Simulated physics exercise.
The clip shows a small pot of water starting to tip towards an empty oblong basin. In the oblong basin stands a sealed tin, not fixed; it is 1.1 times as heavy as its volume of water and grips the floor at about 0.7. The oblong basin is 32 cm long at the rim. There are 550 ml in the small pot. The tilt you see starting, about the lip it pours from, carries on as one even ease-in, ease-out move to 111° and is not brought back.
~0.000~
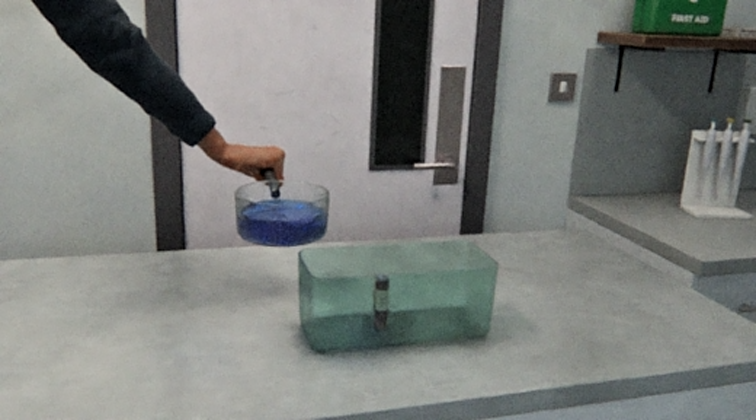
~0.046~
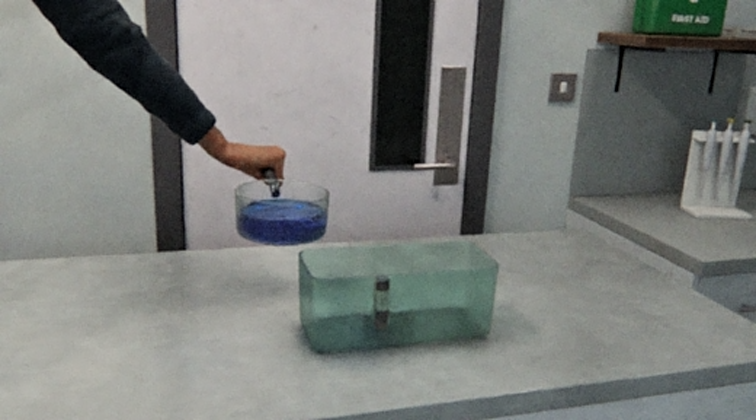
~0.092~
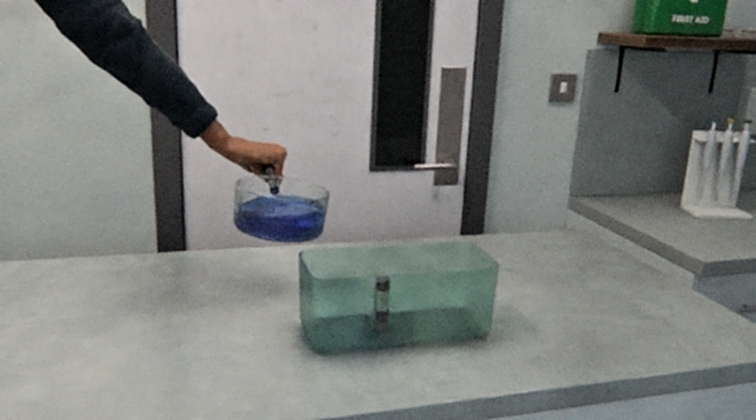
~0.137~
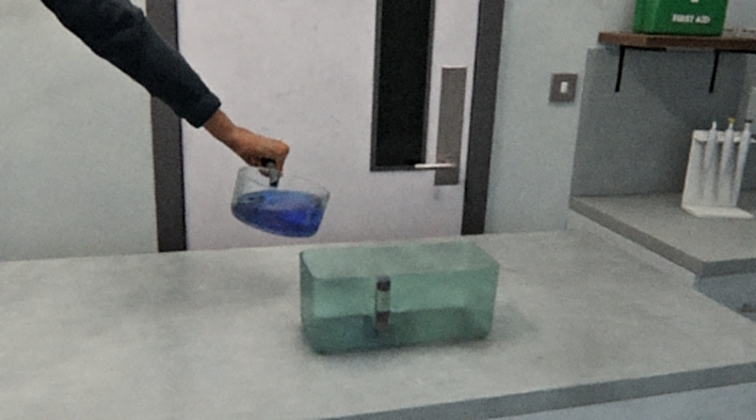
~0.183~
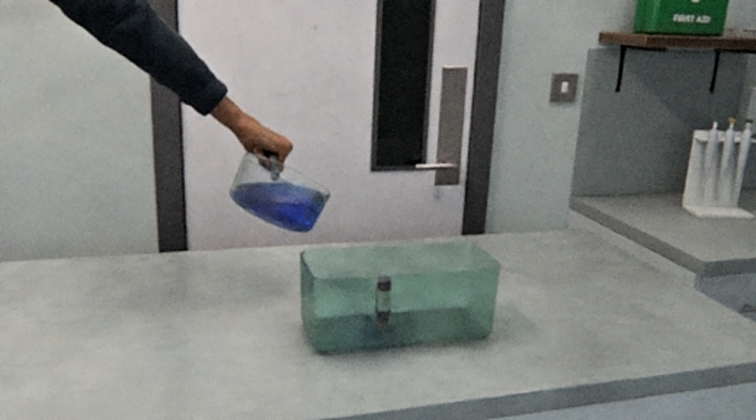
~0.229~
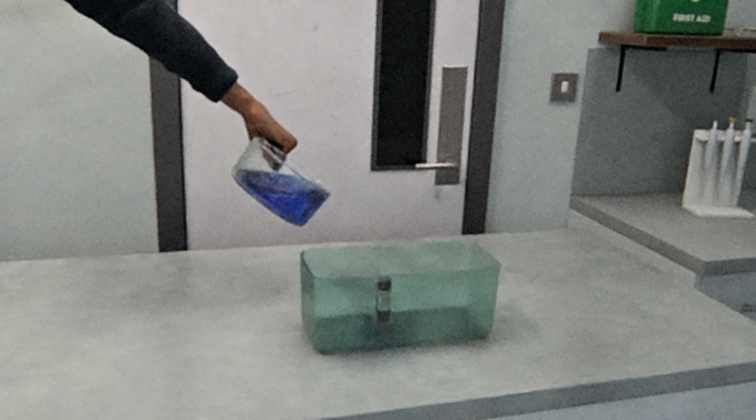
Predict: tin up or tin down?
It stays up.
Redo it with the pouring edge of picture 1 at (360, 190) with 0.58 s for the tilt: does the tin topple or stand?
Then it falls.
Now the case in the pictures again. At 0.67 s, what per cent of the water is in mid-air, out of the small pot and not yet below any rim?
About 10 per cent.
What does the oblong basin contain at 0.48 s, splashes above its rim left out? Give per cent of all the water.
About 4 per cent.
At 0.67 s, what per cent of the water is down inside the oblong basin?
Near 88 in a hundred.
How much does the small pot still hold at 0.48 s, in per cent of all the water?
Some 32 per cent.
After 0.48 s the tilt is 104° and 32 per cent is still to pour; the tin stands where it began.
After 0.67 s the tilt is 111° and 2 per cent is still to pour; the tin stands where it began.
After 0.87 s the tilt is 111° and 0 per cent is still to pour; the tin stands where it began.
After 1.08 s the tilt is 111° and 0 per cent is still to pour; the tin stands where it began.
In the end the tin stands where it began.
